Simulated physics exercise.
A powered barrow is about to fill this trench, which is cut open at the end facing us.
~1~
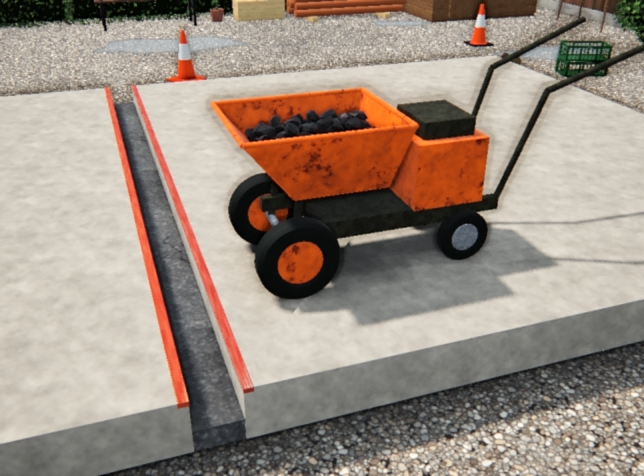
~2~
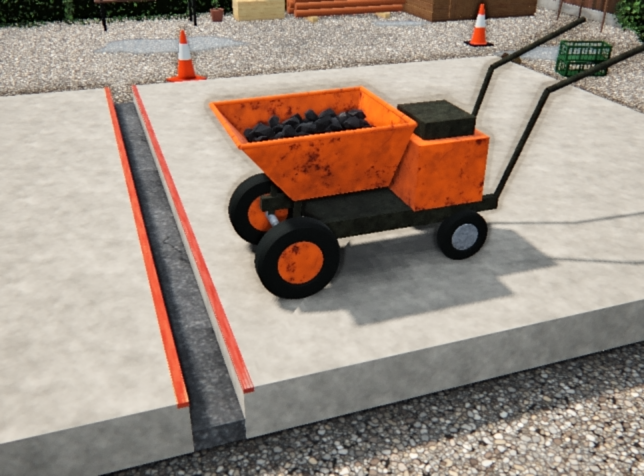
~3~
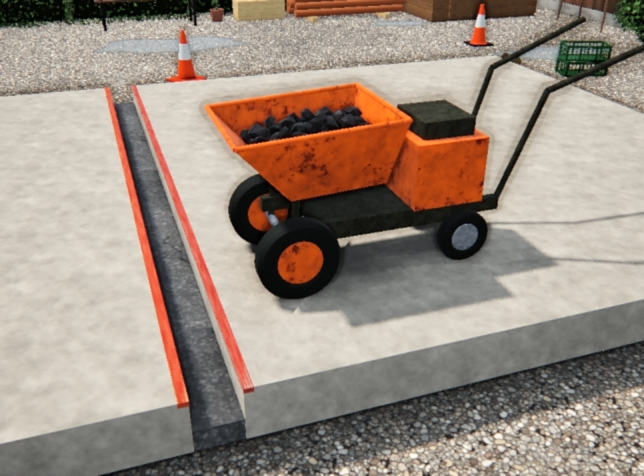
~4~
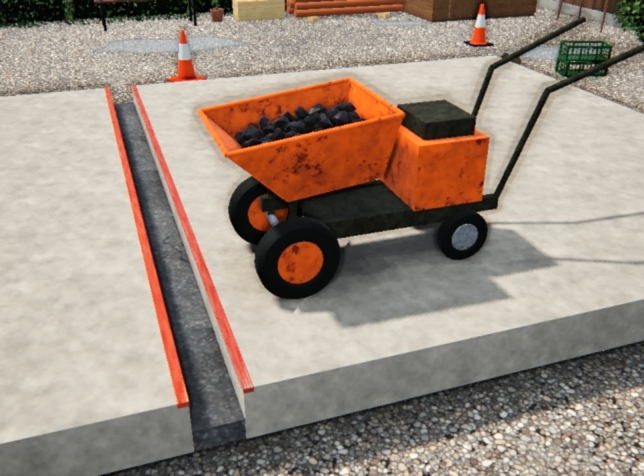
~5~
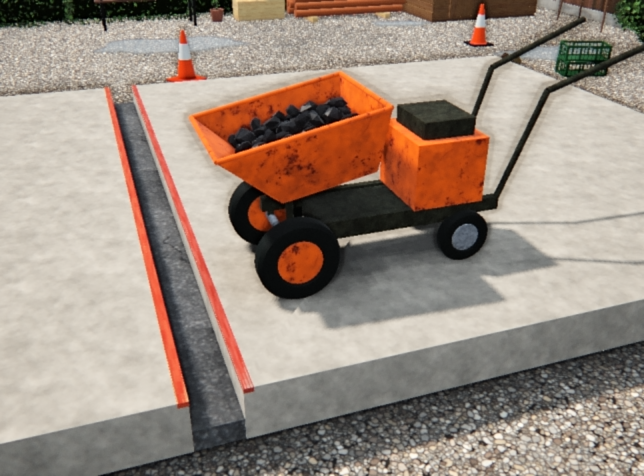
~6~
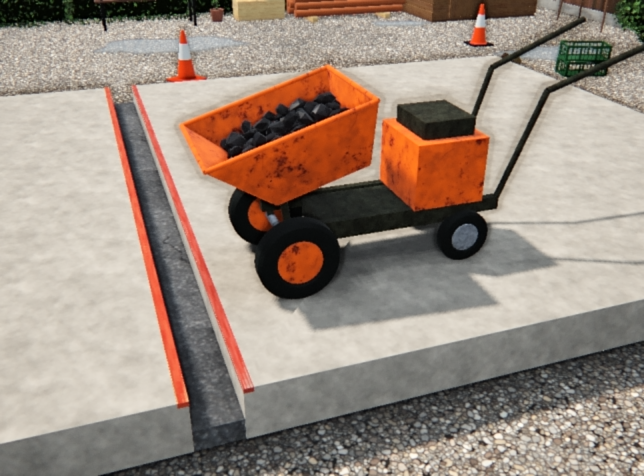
An orange powered barrow with black wheels and long dark handles stands on a pale concrete slab, seen from slightly above and to the side. Black lumps fill its skip, a narrow red-edged trench runs to its left, and traffic cones stand on gravel behind. The skip starts level, then tilts gradually forward to the left, its rear rising, while the wheels and camera stay still.
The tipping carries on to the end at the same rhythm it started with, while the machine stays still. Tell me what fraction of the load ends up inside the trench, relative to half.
Inside the trench ends up under half of the load.
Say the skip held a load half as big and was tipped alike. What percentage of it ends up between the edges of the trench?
10 %, near enough.
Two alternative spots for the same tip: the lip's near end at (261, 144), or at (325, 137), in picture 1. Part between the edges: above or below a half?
Run 1 - a minority. Run 2 - a majority.
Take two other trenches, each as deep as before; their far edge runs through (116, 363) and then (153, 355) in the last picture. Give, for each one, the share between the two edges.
Roughly 80 per cent, then roughly 30 per cent.
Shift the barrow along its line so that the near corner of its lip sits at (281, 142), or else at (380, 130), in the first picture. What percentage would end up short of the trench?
First position: Some 0 percent; second position: Some 50 percent.
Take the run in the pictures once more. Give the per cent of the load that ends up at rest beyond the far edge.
My estimate is around 80 percent.
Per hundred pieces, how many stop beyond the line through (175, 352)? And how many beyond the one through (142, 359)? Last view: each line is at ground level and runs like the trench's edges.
That's 80 per cent for the first and 60 per cent for the second.
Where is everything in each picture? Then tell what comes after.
In the first frame, lip of the skip at (243, 146), level; top of the load at (326, 135), lumps of coal; first edge of the trench at (230, 340); far edge at (171, 352), the trench under half as wide as the skip, and about half as deep as wide.
In the second frame, lip of the skip at (241, 147), level; top of the load at (325, 135).
In the third frame, lip of the skip at (235, 150), tipped barely; top of the load at (321, 133).
In the fourth frame, lip of the skip at (227, 155), tipped a little; top of the load at (324, 122).
In the fifth frame, lip of the skip at (217, 163), tipped a little; top of the load at (330, 130).
In the sixth frame, lip of the skip at (206, 172), tipped clearly; top of the load at (327, 115); first edge of the trench at (230, 340); far edge at (171, 352).
Soon, skip tipped steeply; all in the skip.
A while on, skip tipped steeply; most in the skip; a small part beyond it; a stray few falling.
Towards the end, skip tipped right over; about a quarter in the skip; a stray few in or heaped over the trench; most beyond it.
Finally, skip tipped right over; about a quarter in the skip; a stray few in or heaped over the trench; most beyond it.
